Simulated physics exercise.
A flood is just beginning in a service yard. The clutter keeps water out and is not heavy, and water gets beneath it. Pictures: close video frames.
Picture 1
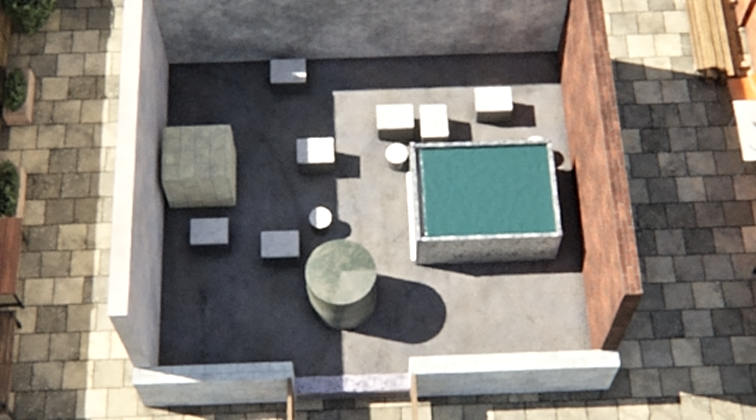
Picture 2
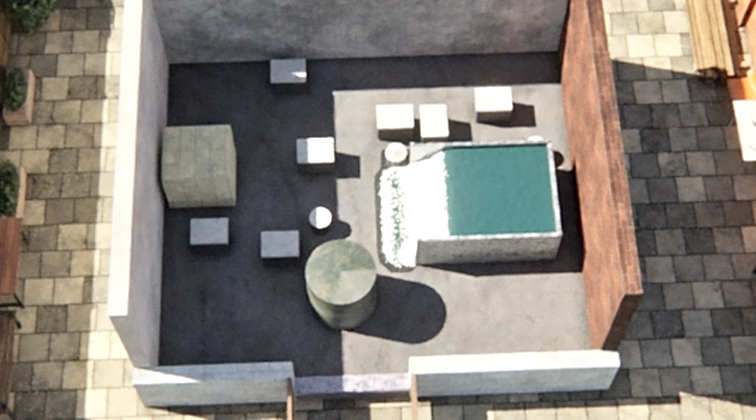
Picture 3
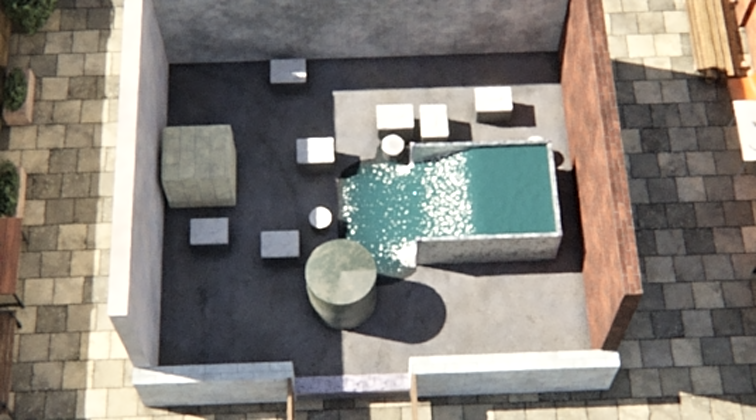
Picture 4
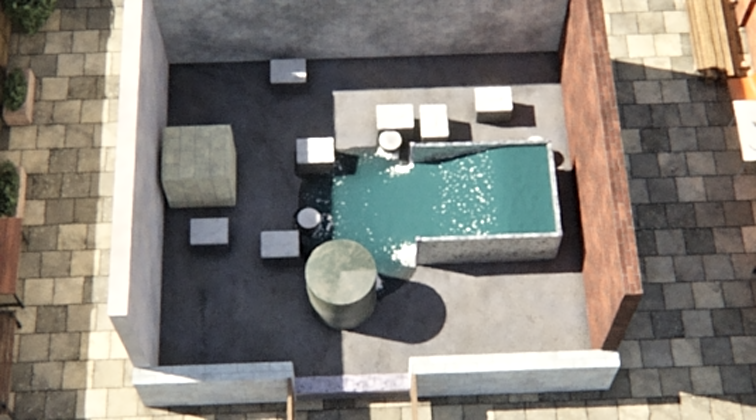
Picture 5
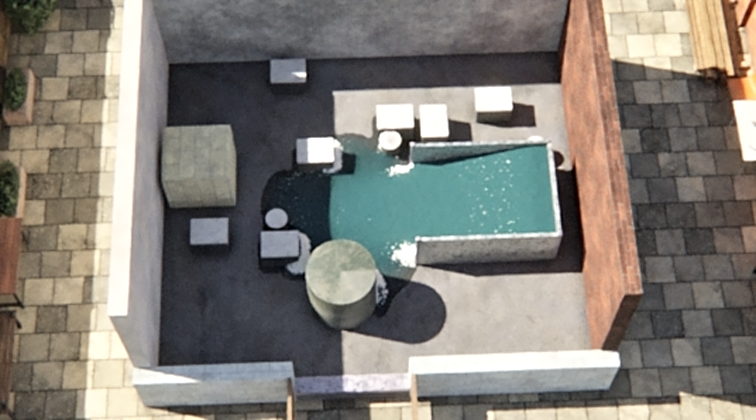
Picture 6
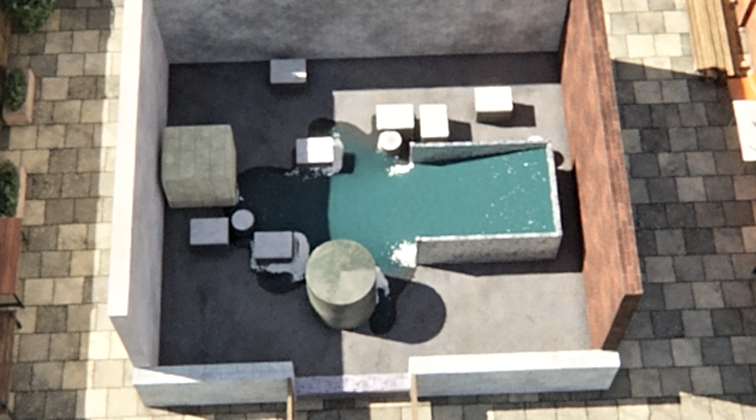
A raised tank of green water in a walled yard opened on its left side, and the water poured out leftward across the ground, spreading around the blocks and carrying a small white pail left.
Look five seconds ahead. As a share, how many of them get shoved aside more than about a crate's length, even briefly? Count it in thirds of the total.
It sits mid-range.
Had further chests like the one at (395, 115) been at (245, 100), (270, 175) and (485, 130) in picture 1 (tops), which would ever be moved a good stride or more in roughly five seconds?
First driven off; second driven off; third falls short.
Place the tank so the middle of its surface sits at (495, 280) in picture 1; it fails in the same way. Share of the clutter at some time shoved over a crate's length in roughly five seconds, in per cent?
Something like 30 in a hundred.
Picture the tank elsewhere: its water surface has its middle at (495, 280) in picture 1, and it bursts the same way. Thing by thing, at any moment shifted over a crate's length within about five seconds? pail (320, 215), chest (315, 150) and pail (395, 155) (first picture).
Object by object, in turn: Travelled a good distance, travelled a good distance, travelled a good distance.
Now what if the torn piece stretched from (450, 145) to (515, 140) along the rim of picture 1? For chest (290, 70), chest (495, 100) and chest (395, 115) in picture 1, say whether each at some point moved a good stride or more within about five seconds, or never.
In turn: Moved that far, moved that far, stayed within it.
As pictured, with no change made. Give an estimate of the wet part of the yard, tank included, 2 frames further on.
Reading: About 35 %.
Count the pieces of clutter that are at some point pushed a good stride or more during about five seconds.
The total is 5.
A moment on, 2 of 10 are well off their spots; 1 afloat.
Next, 4 of 10 are well off their spots; 3 afloat.
Later, 4 of 10 are well off their spots; 3 afloat.
In the end, 5 of 10 are well off their spots, and 5 have been at some point; 2 afloat.
